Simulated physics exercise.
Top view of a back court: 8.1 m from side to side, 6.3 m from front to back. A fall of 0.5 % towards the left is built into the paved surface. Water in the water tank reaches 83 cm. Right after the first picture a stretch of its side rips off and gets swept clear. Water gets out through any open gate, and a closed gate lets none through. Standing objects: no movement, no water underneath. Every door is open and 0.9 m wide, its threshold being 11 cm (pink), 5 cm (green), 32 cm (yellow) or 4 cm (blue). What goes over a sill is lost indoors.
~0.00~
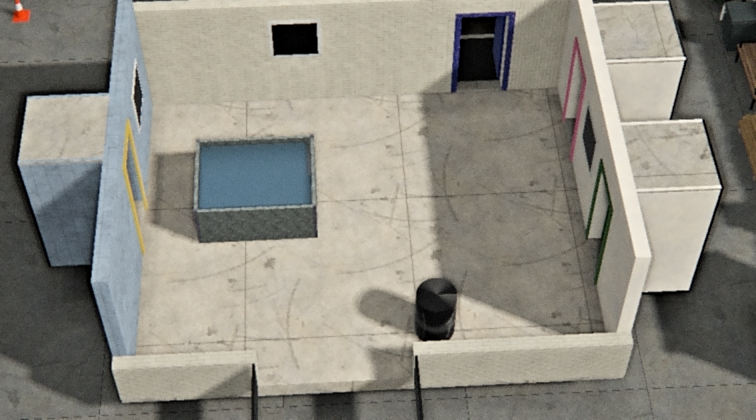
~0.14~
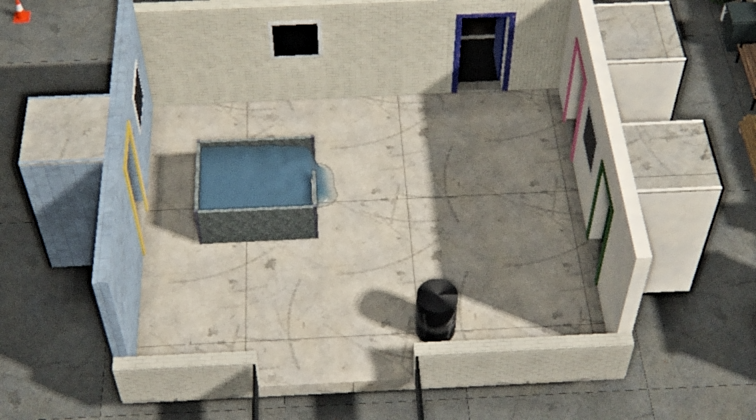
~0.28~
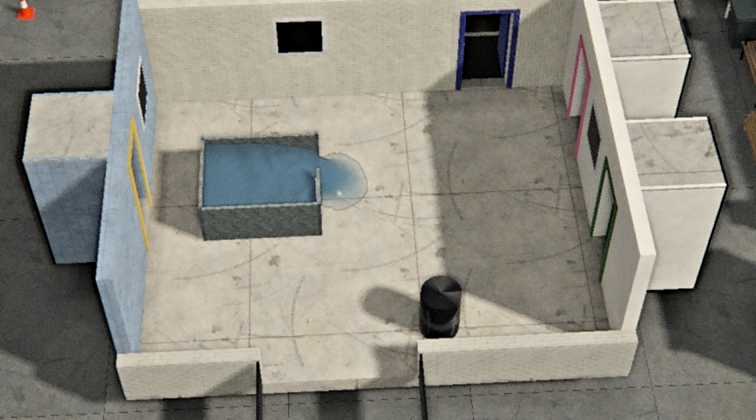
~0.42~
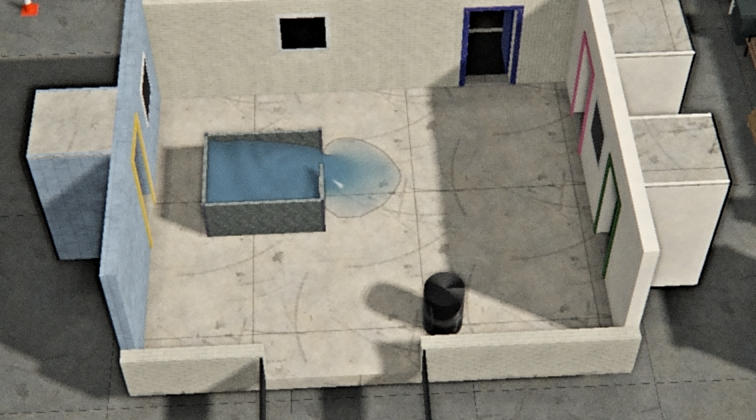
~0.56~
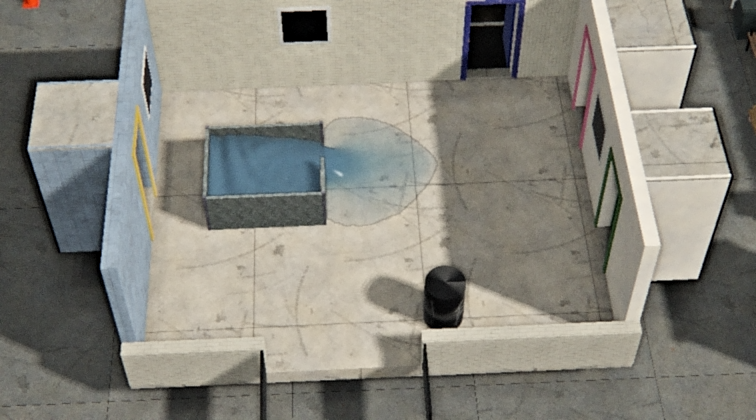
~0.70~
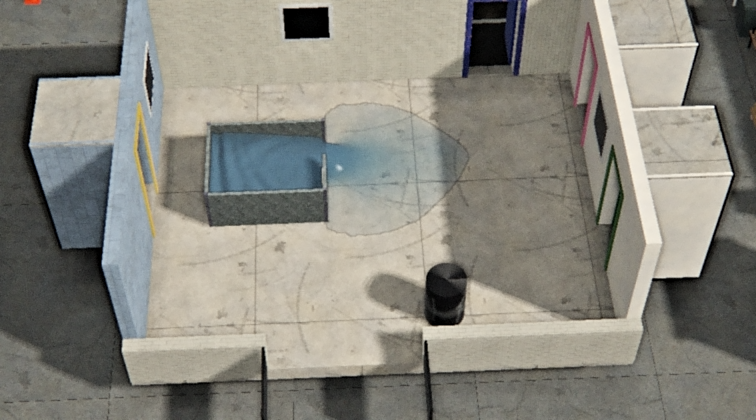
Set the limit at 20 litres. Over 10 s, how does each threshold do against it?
As I see it, at the pink door the amount will climb above the limit. At the green door the amount will climb above the limit. At the yellow door the amount will stay short of the limit. At the blue door the amount will climb above the limit.
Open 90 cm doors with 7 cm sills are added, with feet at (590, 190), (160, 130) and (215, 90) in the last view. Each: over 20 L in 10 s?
In that order: Past it, not over, under.
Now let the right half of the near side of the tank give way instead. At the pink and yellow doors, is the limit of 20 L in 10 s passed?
Against that limit: Pink below, yellow under.
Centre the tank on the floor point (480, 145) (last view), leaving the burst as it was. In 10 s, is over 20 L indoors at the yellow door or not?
Lab note: Yellow door limit not exceeded.
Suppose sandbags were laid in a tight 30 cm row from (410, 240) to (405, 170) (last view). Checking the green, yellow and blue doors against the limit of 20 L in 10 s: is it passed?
Then the green door is short of it, the yellow door short of it, the blue door over the mark.
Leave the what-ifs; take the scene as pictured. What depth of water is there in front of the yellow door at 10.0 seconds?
0.0 cm.
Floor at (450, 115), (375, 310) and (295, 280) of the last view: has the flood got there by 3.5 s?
Soaked, untouched, untouched.
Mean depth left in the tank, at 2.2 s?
Some 45 cm on average.
After 1.4 s water covers 35 % of the floor and is deepest (41 cm) near (330, 167); pink door not reached, green door not reached, yellow door not reached, blue door not reached.
After 2.2 s water covers 45 % of the floor and is deepest (38 cm) near (562, 74); pink door 20 cm at the sill, 5 L in, green door 7 cm at the sill, 0 L in, yellow door not reached, blue door 11 cm at the sill, 12 L in.
After 3.5 s water covers 50 % of the floor and is deepest (24 cm) near (330, 167); pink door 21 cm at the sill, 53 L in, green door 11 cm at the sill, 34 L in, yellow door not reached, blue door 8 cm at the sill, 35 L in.
After 6.0 s water covers 50 % of the floor and is deepest (16 cm) near (610, 342); pink door 11 cm at the sill, 81 L in, green door 8 cm at the sill, 55 L in, yellow door not reached, blue door 11 cm at the sill, 98 L in.
After 10.0 s water covers 85 % of the floor and is deepest (10 cm) near (483, 338); pink door 6 cm at the sill, 81 L in, green door 9 cm at the sill, 67 L in, yellow door not reached, blue door 6 cm at the sill, 153 L in.
